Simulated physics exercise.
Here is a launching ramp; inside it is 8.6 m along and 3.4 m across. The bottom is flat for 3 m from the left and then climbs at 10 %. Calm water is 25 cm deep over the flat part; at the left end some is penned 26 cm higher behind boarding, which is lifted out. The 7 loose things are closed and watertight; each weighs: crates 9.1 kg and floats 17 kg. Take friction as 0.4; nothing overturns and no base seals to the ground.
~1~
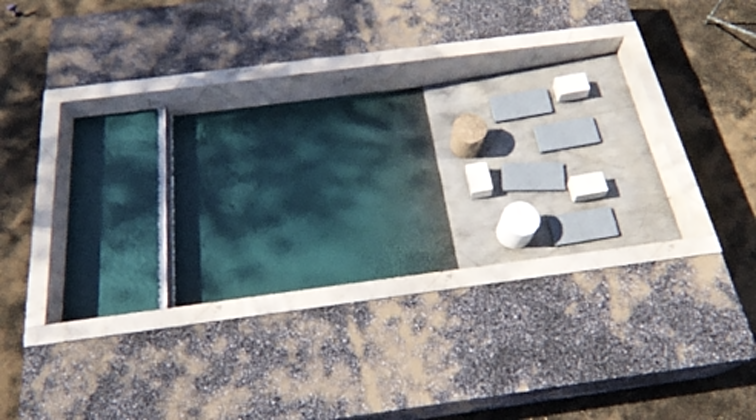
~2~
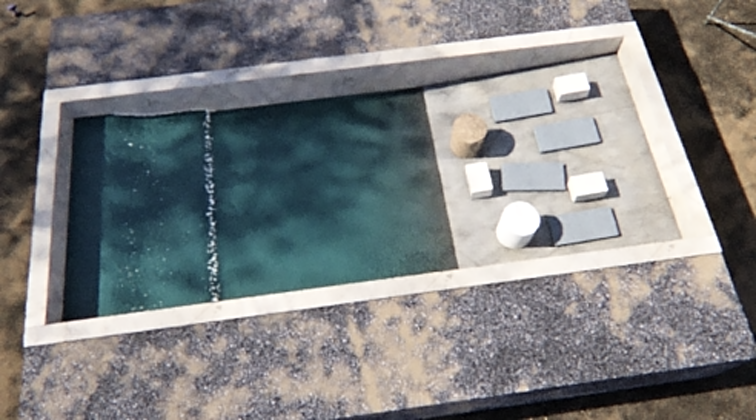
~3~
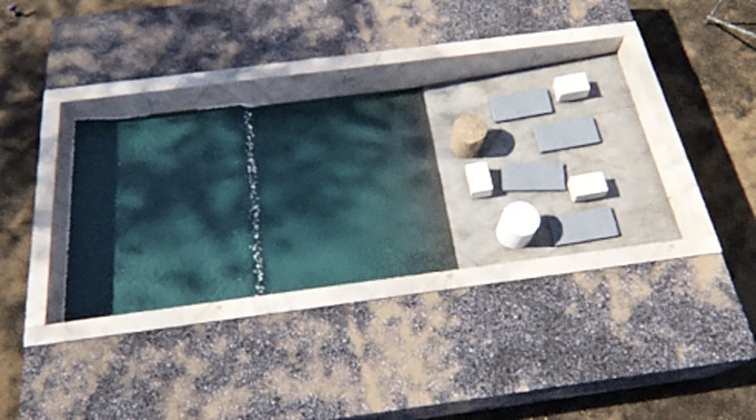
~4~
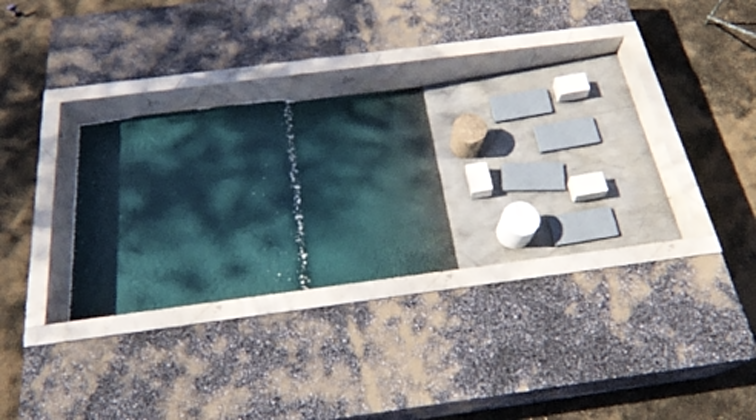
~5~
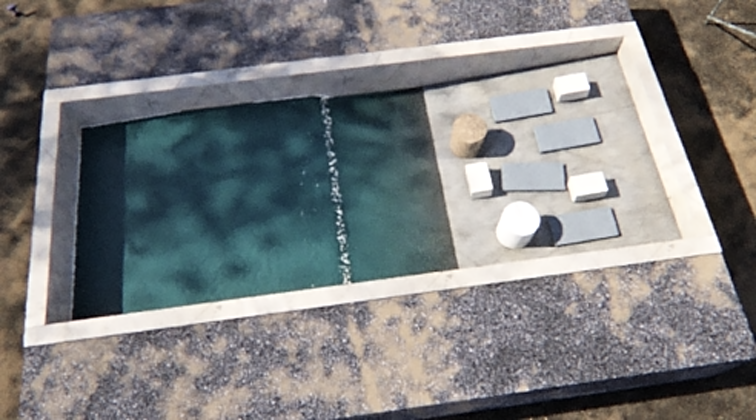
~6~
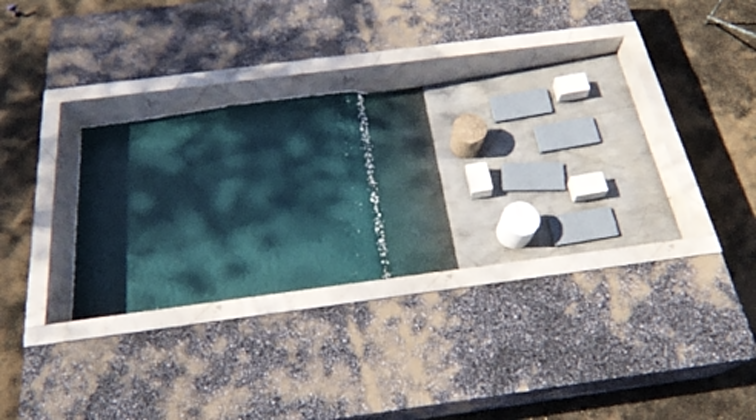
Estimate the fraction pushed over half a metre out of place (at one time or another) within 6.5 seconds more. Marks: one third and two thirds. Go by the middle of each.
Share: One to two thirds.
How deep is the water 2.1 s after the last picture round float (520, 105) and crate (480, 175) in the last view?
Roughly 5 and 11 cm.
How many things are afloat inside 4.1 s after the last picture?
At that moment 2.
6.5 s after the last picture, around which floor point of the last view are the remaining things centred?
Around (482, 177).
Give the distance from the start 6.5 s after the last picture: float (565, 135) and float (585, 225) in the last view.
In that order: 10 cm, 30 cm.
Then, 0.6 s after the last picture 0 of 7 are over 50 cm from their spots; 0 afloat.
Then, 2.1 s after the last picture 0 of 7 are over 50 cm from their spots; 1 afloat.
Then, 4.1 s after the last picture 1 of 7 are over 50 cm from their spots; 2 afloat.
Then, 6.5 s after the last picture 3 of 7 are over 50 cm from their spots, and 3 have been at some point; 3 afloat.
